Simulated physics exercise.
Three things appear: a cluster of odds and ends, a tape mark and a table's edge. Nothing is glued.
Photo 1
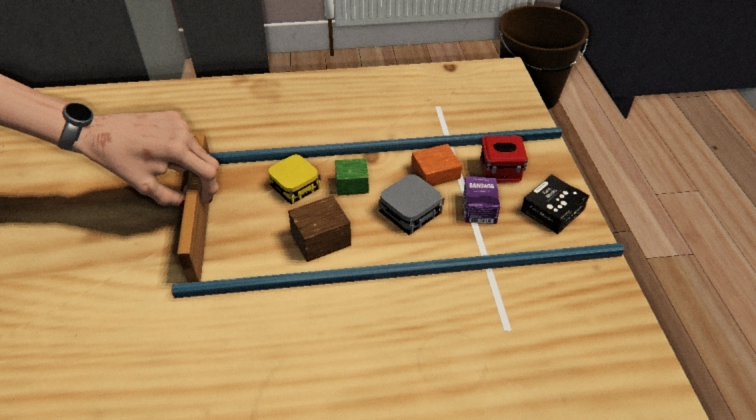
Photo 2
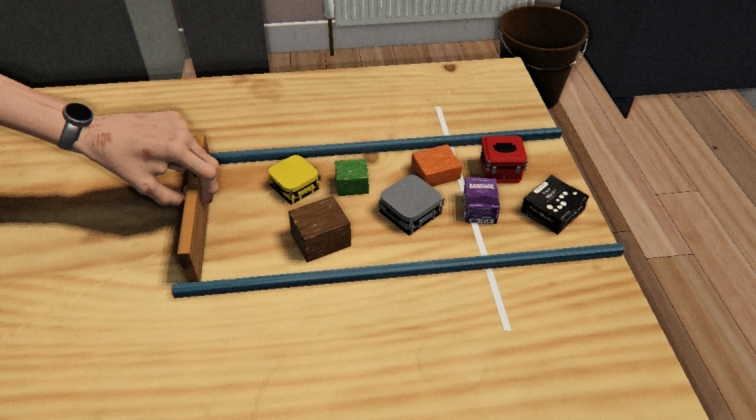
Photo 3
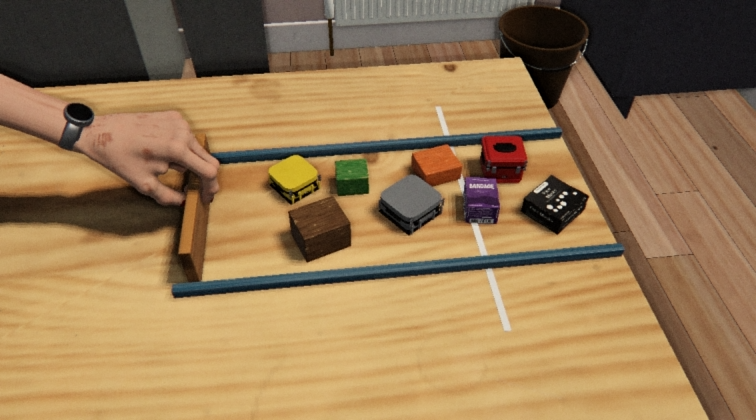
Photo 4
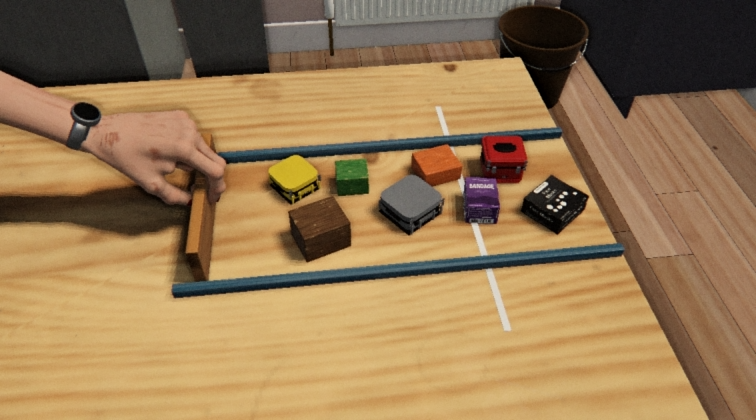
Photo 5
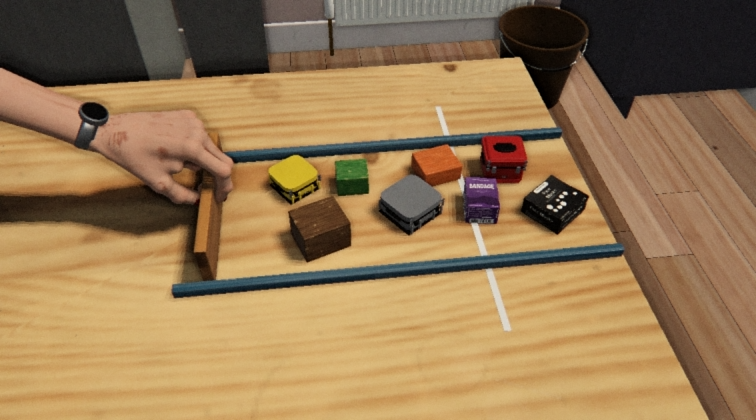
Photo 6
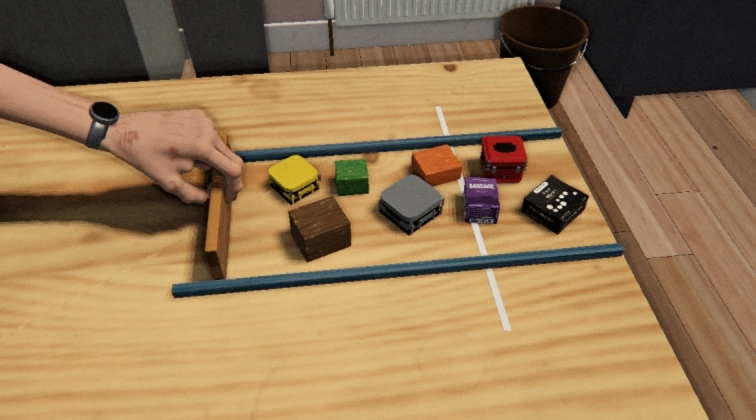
A hand with a dark watch holds an upright wooden board at the left of a pale wooden table, seen from above at an angle, with a bucket and radiator behind. Between two blue rails sit yellow, green and brown items nearest the board, grey and orange ones mid-way, and purple, red and black ones rightward near a white line. The hand slides the board slightly right, touching nothing else, while the items and camera stay still.
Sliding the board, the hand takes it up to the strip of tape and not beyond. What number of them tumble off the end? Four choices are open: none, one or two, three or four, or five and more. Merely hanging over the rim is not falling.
Fallen: A lone one or a pair.
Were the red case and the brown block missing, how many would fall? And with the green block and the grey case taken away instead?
You'd see 0 fallen, and 0 in the other try.
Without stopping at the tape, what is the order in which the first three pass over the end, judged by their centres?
The order is the black box, then the red case, then the purple box.
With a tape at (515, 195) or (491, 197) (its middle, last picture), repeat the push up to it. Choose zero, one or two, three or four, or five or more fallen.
3 or 4; either one or two.
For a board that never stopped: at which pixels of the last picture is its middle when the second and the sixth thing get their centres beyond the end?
(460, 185) and (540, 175).
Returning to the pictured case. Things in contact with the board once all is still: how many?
2 of them.
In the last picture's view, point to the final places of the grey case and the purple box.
Final spots - grey case (533, 193), purple box (570, 185).
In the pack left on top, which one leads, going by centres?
Result - the purple box.
Soon after, none off yet; black box at rest near (555, 204); red case at rest near (502, 160); purple box at rest near (481, 201).
By the end, the number that fall off is one or two; fallen, red case and black box.
